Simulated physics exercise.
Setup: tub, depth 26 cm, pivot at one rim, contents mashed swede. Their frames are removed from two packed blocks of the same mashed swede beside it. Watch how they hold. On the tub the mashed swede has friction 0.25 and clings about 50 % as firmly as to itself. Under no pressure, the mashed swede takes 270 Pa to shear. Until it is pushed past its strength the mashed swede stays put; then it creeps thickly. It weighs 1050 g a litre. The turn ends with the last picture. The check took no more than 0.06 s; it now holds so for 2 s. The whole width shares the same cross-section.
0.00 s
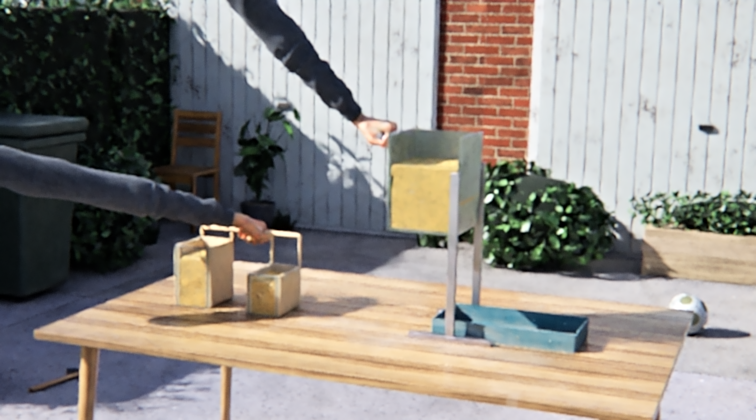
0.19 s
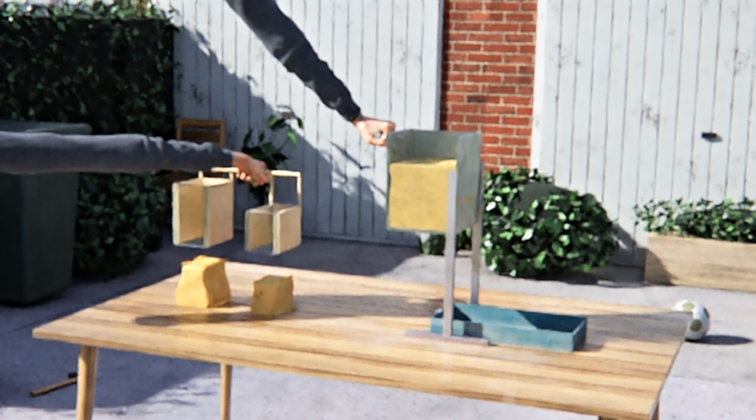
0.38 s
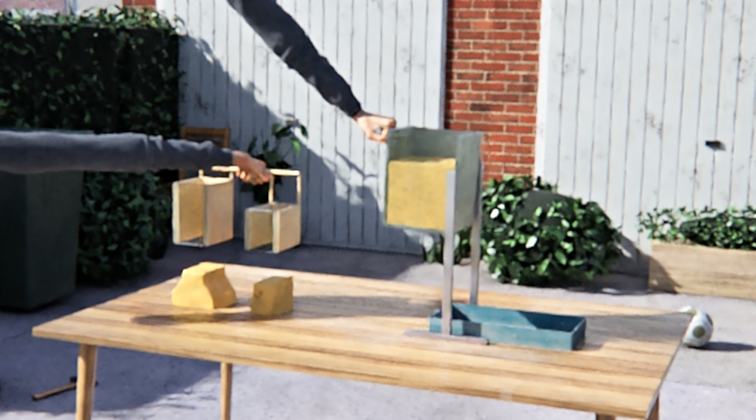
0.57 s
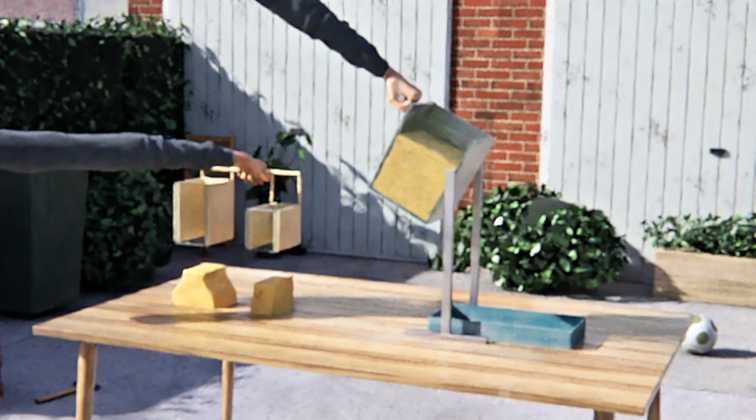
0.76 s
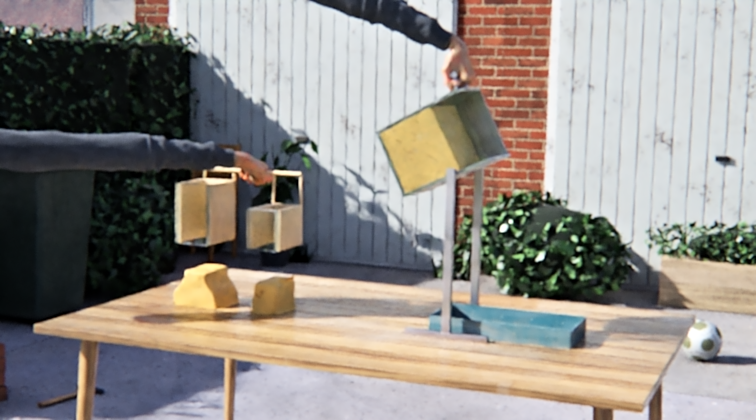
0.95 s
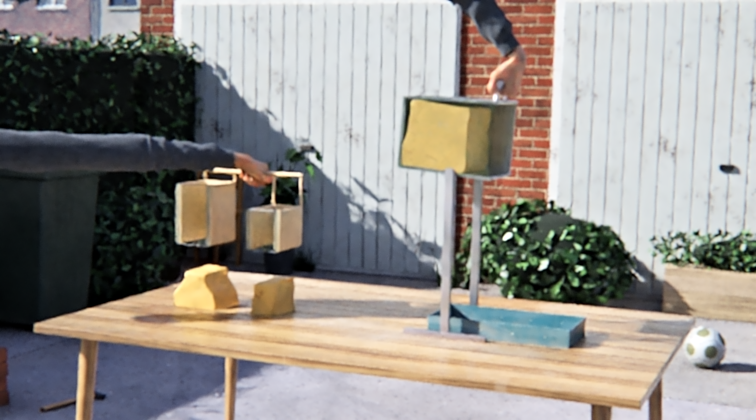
A hand tilting a raised container of yellow mash onto its side after another hand lifts two box moulds off slumping yellow blocks.
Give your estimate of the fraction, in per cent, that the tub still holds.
The tub still holds about 56 per cent.
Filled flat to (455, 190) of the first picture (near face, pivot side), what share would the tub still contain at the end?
That works out near 85 %.
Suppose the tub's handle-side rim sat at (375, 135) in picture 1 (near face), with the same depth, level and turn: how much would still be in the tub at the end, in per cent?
Around 45 percent would still be in the tub at the end.
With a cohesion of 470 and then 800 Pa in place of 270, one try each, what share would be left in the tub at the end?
In that order: 100 %, 100 %.
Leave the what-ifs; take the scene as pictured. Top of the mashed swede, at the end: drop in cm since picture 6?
About 11 cm.
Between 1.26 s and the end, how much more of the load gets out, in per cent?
Around 16 percent of the load.
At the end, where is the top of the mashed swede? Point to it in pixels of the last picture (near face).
I'd point to somewhere around (430, 139).
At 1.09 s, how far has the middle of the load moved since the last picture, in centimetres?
Roughly 5 cm.
After 1.09 s, the tub is at 93 degrees and holds 100 %.
After 1.26 s, the tub is at 93 degrees and holds 73 %.
After 1.43 s, the tub is at 93 degrees and holds 60 %.
After 1.60 s, the tub is at 93 degrees and holds 57 %.
After 2.95 s, at the end, the tub is at 93 degrees and holds 56 %.
